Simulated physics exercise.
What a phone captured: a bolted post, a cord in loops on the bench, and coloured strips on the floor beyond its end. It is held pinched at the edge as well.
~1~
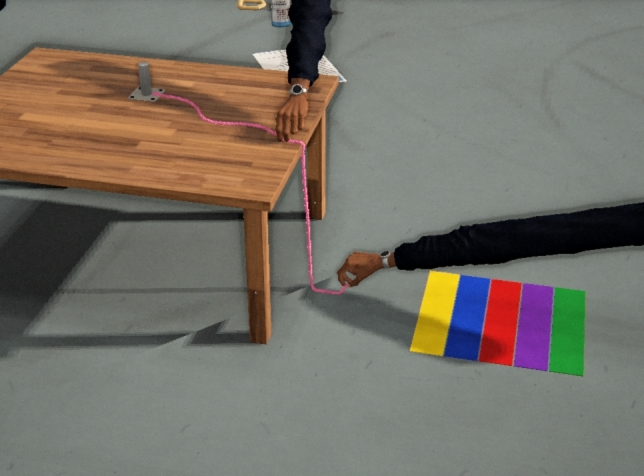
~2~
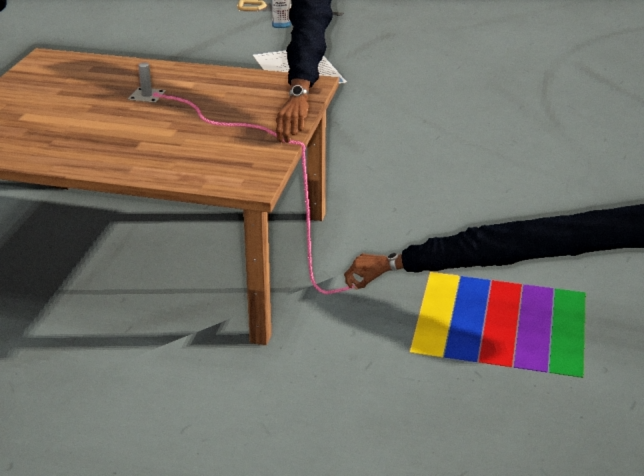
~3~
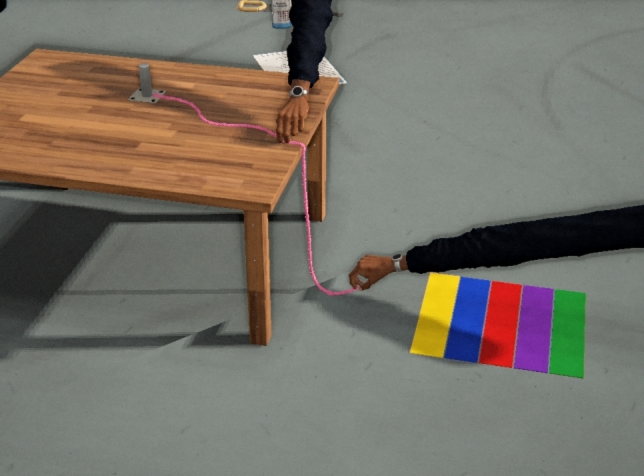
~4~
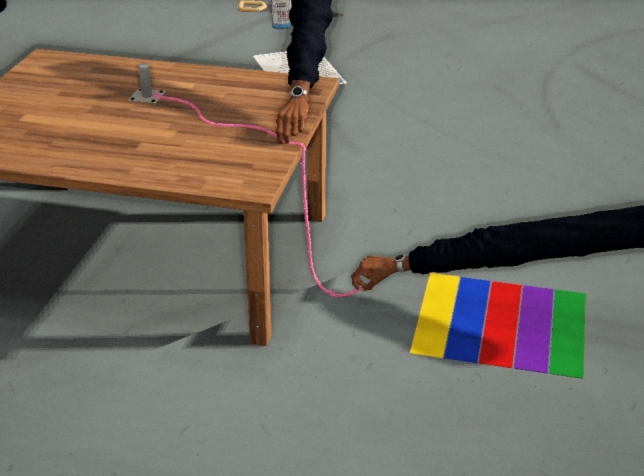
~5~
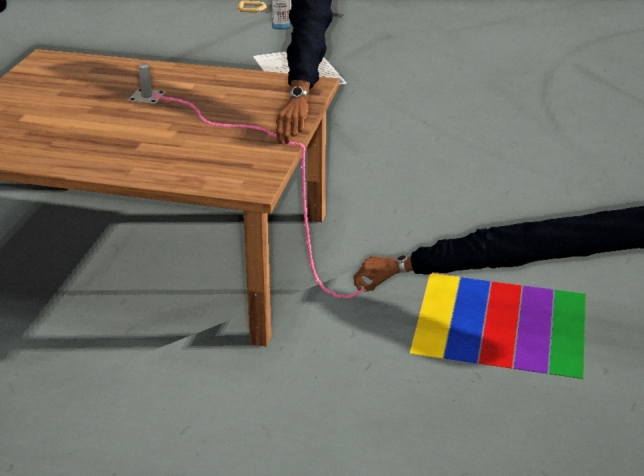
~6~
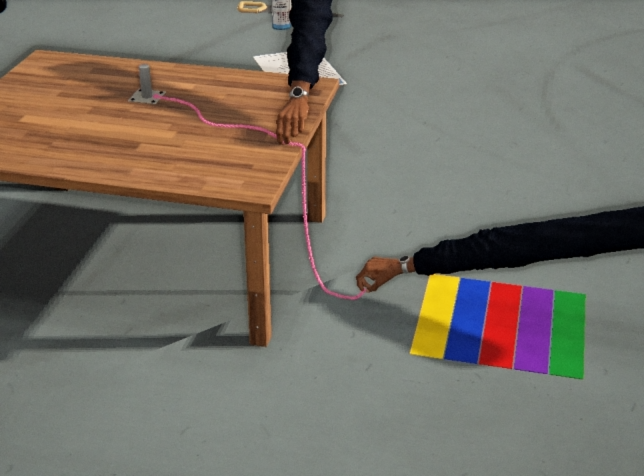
A hand draws the pink cord's lower end slightly right while another hand pins it at the table edge.
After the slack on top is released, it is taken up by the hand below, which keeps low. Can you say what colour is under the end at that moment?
Yes, it is blue.
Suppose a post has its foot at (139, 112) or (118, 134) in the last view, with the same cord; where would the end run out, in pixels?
That comes out at (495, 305) for the first and (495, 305) for the second.
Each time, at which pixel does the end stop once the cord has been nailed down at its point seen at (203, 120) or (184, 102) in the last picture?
First try at (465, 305), second at (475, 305).
Soon after, end near (403, 295); short of the strips.
After that, end near (448, 301); over yellow.
At the stop, end near (474, 304); over blue. It gets as far as the blue strip.
